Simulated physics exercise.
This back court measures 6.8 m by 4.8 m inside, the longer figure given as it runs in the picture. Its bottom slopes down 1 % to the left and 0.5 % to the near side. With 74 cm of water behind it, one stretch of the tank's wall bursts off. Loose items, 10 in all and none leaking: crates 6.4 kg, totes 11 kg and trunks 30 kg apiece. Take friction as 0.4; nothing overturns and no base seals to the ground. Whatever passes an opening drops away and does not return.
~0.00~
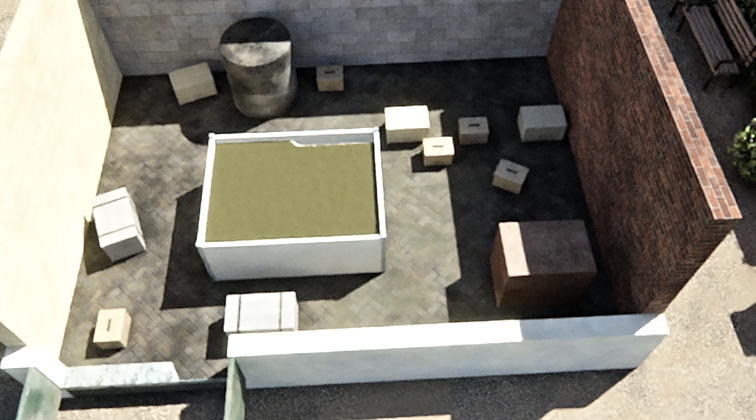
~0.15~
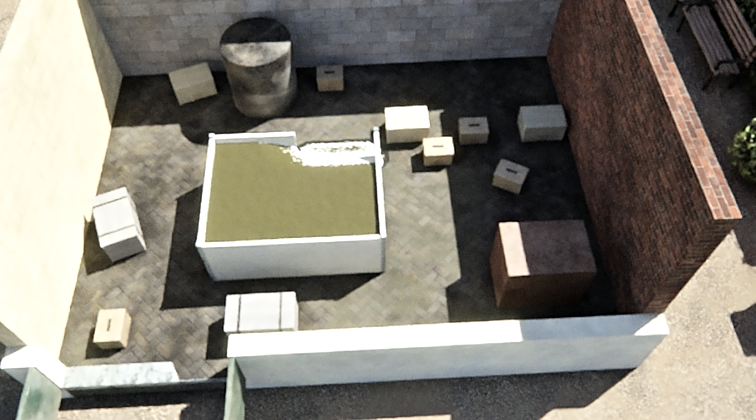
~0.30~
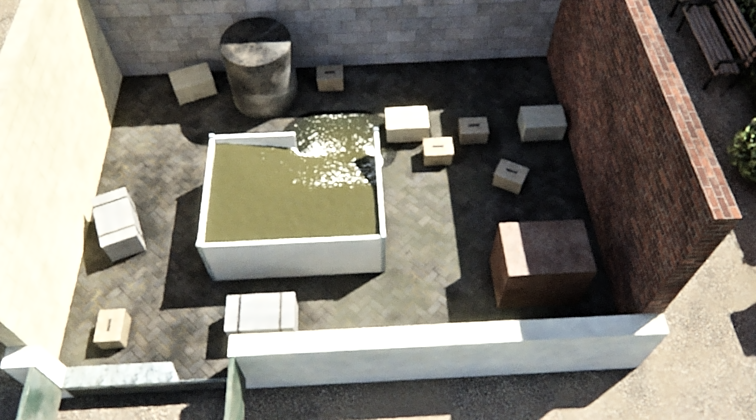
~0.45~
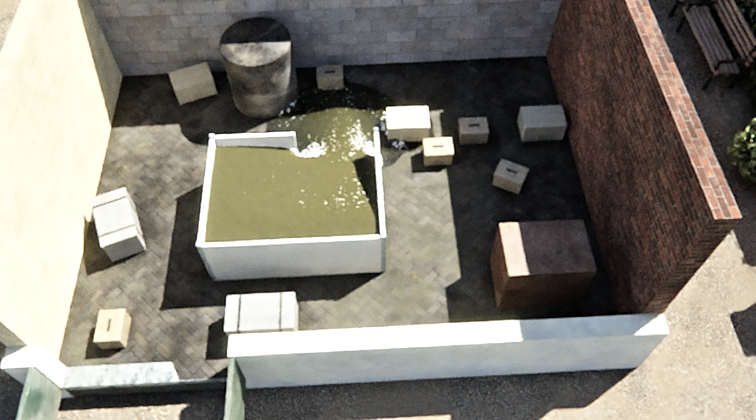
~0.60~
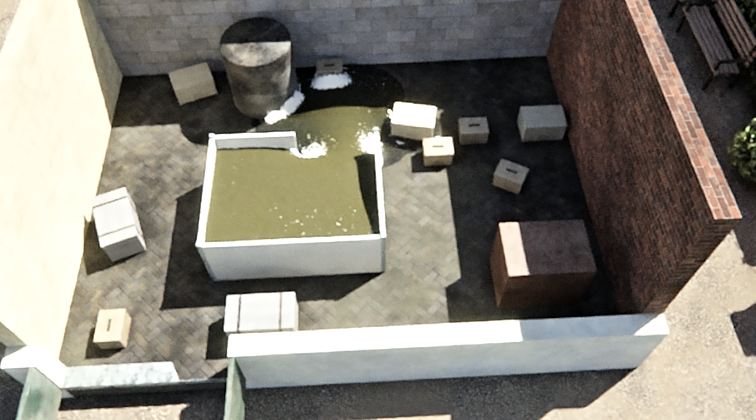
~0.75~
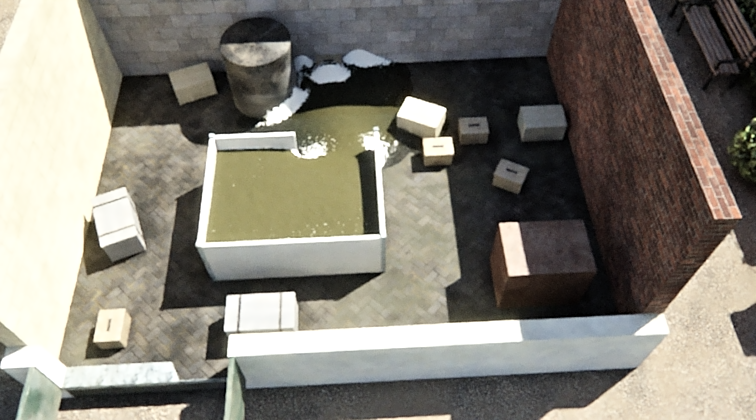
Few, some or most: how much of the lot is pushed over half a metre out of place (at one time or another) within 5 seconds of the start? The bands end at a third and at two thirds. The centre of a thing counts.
It is between one and two thirds.
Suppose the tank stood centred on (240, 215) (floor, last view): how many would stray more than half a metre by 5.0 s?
In that case 5 of them.
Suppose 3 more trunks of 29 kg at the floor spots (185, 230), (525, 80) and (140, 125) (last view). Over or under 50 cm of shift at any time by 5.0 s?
In turn: Short of it, more, short of it.
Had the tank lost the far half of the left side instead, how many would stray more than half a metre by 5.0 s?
In that case 3 of them.
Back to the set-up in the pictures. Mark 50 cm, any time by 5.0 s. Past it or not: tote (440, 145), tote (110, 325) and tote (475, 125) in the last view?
In turn: Less, less, short of it.
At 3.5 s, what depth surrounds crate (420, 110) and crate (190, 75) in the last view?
About 12 and 5 cm.
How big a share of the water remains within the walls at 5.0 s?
Some 100 per cent remains.
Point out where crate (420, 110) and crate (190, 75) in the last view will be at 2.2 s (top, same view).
Around (542, 73) and (159, 89).
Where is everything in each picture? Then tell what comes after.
A tote at (330, 72) rests on the ground; a crate at (407, 117), on the bottom; water covers 3.3 m2; 0 of 10 have shifted, in the first frame.
A tote at (330, 72), on the bottom; a crate at (407, 117) rests on the ground; water covers 4.0 m2; 0 of 10 have shifted, in the second frame.
A tote at (330, 72) rests on the ground; a crate at (407, 117) rests on the ground; 4.9 m2 under water; 0 of 10 have shifted, in the third frame.
A tote at (330, 72), on the bottom; a crate at (408, 117), on the bottom; 5.9 m2 under water; 0 of 10 have shifted, in the fourth frame.
A tote at (330, 65) rests on the ground, 15 cm from its start; a crate at (414, 115), on the bottom, 11 cm from its start; water covers 6.8 m2; 2 of 10 have shifted, in the fifth frame.
A tote at (329, 61) rests on the ground, 25 cm from its start; a crate at (422, 112), on the bottom, 23 cm from its start; 7.5 m2 under water; 2 of 10 have shifted, in the sixth frame.
After 1.1 s 1 of 10 are over 50 cm from their spots; 1 afloat.
After 2.2 s 2 of 10 are over 50 cm from their spots; 2 afloat.
After 3.5 s 4 of 10 are over 50 cm from their spots; 3 afloat.
After 5.0 s 5 of 10 are over 50 cm from their spots, and 5 have been at some point; 4 afloat.
